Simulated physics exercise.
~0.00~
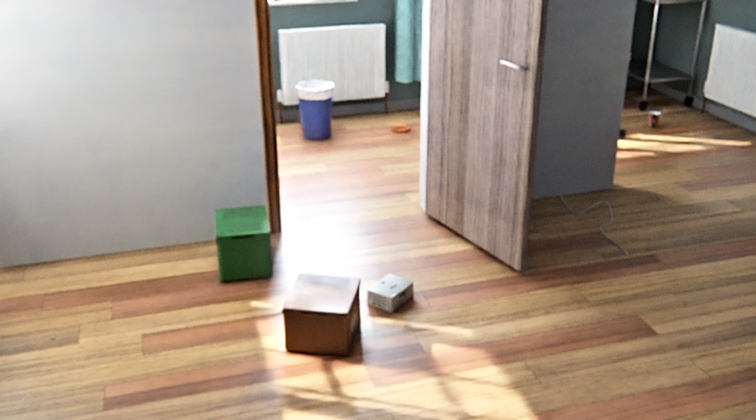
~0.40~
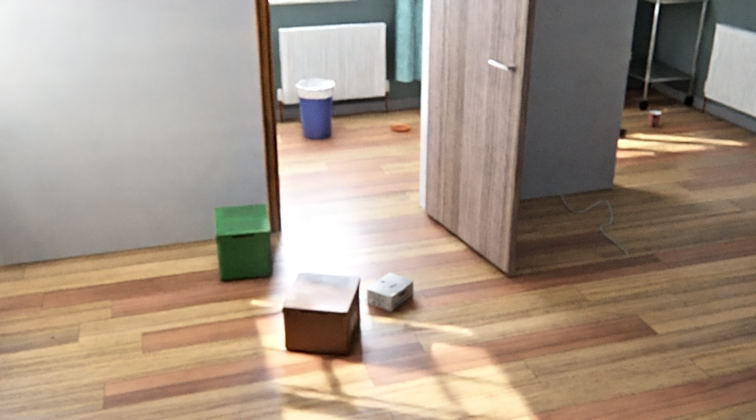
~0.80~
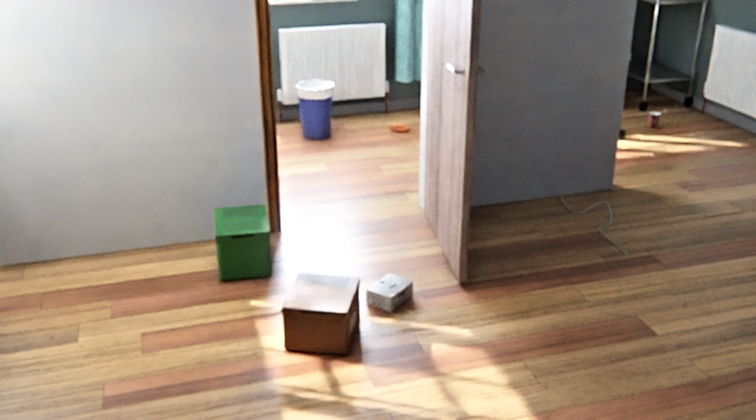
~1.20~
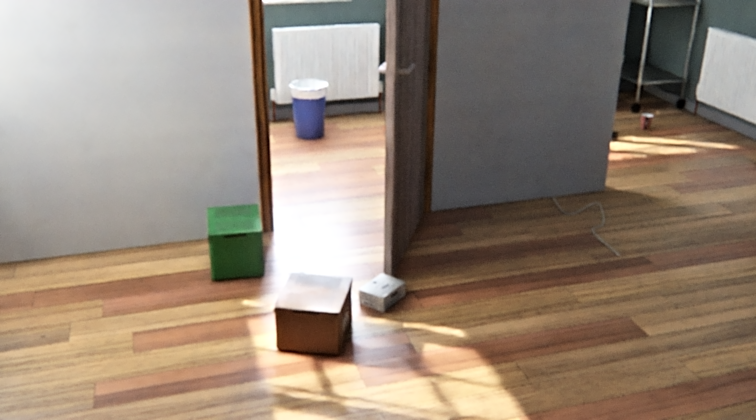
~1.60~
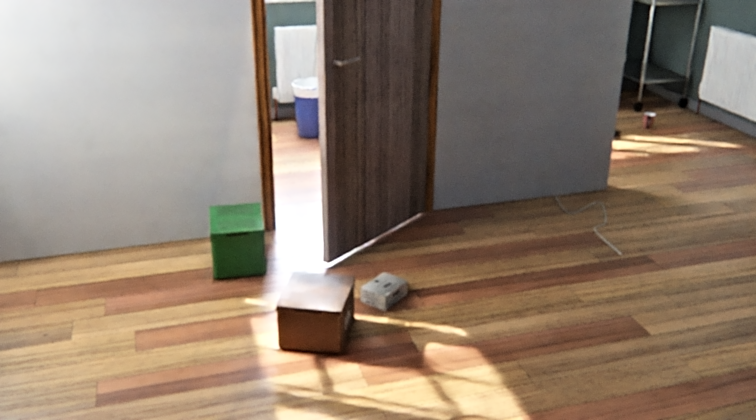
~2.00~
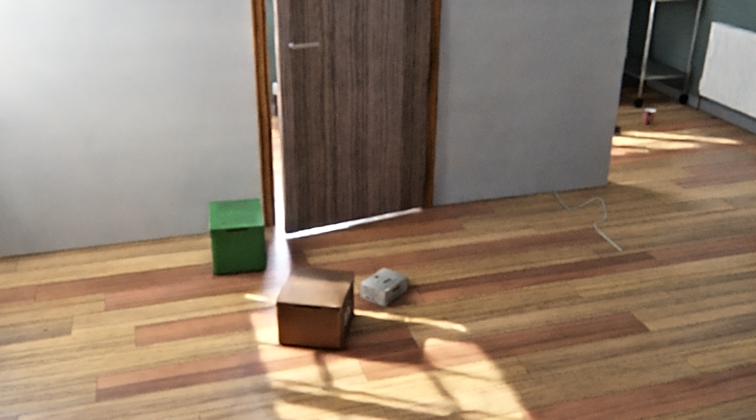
In a sunlit room with a wooden floor, a wood-grain door swung from wide open toward its frame, passing behind a white box, a brown box and a green box that stayed put, until it was nearly shut.
